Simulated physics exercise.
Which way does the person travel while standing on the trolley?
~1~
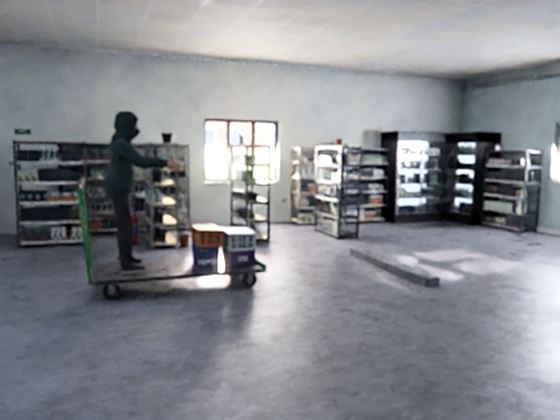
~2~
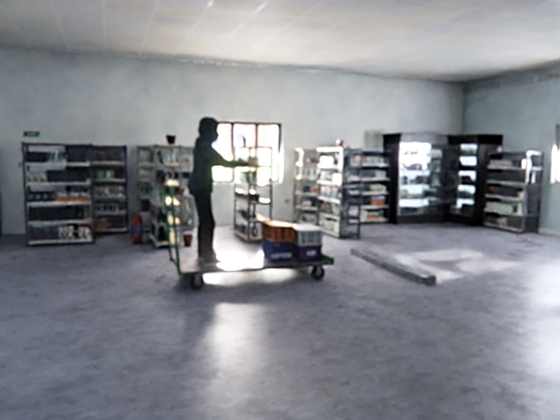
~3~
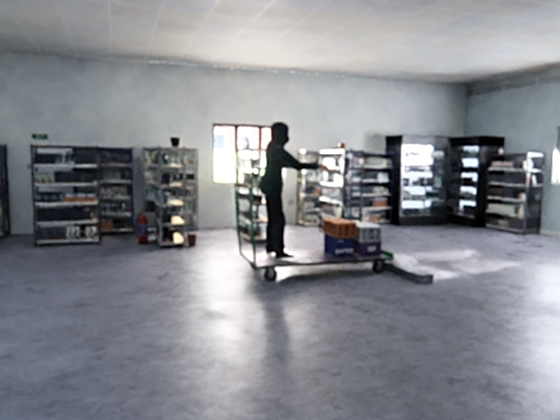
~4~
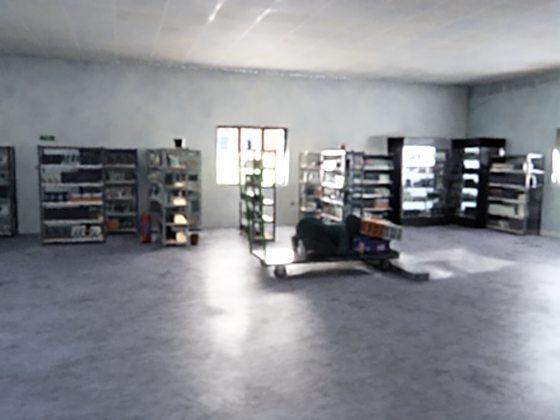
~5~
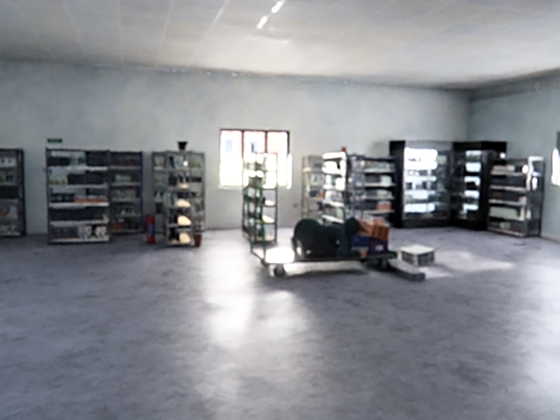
The person travels to the right, riding along with the trolley across the room.
